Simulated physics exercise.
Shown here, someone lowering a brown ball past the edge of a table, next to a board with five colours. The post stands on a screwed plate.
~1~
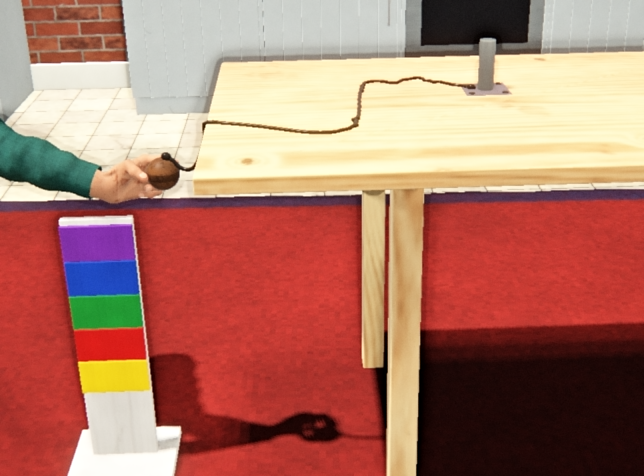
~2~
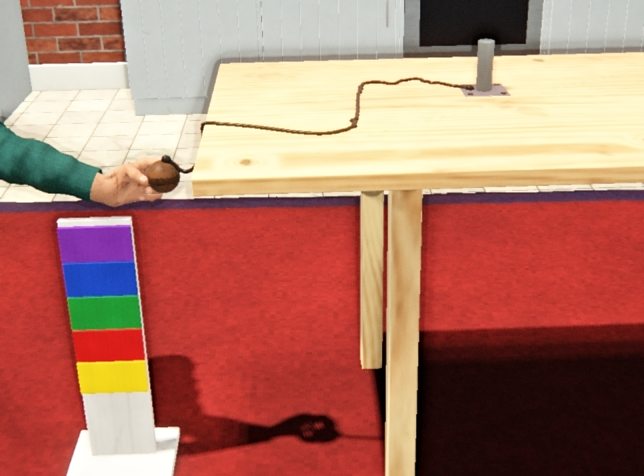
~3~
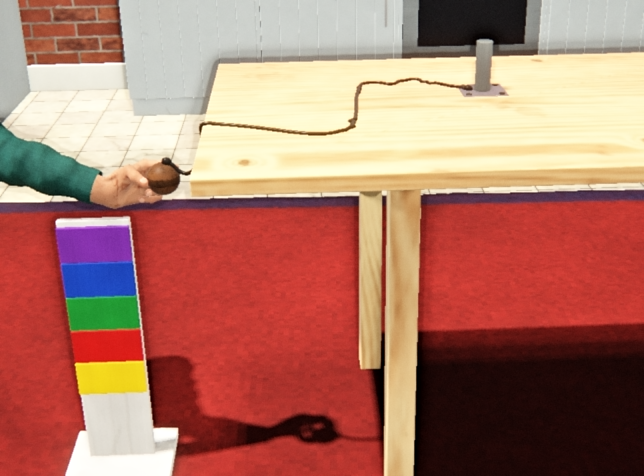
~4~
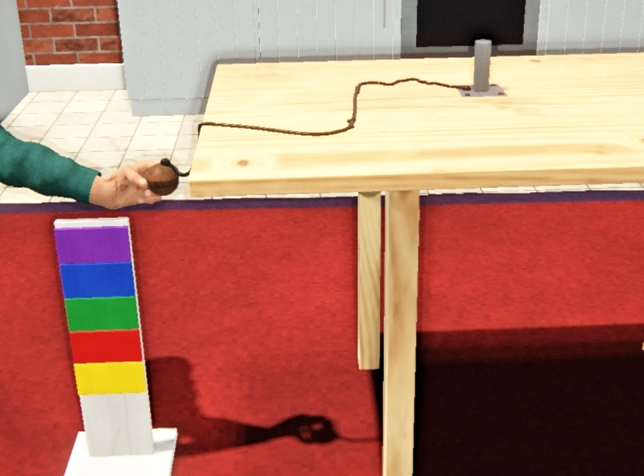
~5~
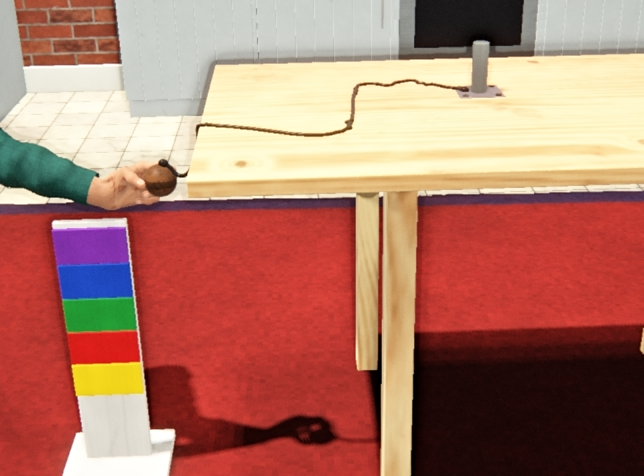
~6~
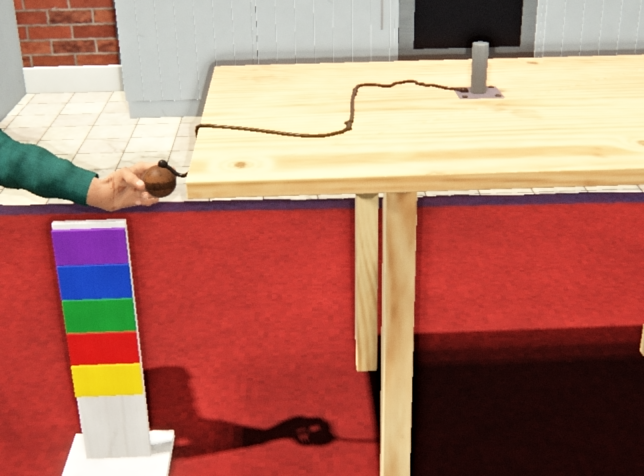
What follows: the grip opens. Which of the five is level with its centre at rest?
The lead holds its middle at yellow.
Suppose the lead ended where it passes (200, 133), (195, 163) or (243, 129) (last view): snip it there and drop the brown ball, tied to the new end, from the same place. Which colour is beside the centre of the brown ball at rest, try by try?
In that order: Green; red; blue.
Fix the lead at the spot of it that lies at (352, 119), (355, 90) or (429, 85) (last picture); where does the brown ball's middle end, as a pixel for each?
Near (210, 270), (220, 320) and (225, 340).
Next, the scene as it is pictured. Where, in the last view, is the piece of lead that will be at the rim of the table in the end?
The one at (351, 120).
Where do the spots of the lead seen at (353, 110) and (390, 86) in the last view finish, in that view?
They go to (237, 105) and to (363, 98).
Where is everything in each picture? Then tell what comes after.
In the first frame, brown ball (163, 174); purple (97, 244); blue (102, 279); green (106, 313); red (110, 346); yellow (114, 377).
In the second frame, brown ball (163, 177); lead through (432, 83) (363, 84) (357, 110) (322, 134) (225, 124).
In the third frame, brown ball (164, 178).
In the fourth frame, brown ball (162, 179); lead through (429, 84) (360, 85) (355, 110) (319, 135) (222, 125).
In the fifth frame, brown ball (160, 180).
In the sixth frame, brown ball (160, 181); lead through (426, 86) (357, 87) (352, 112) (317, 136) (219, 127).
A little later, ball near (236, 351); level with yellow.
Next, ball near (211, 360); level with yellow.
When it is over, ball near (225, 357); level with yellow. At yellow.
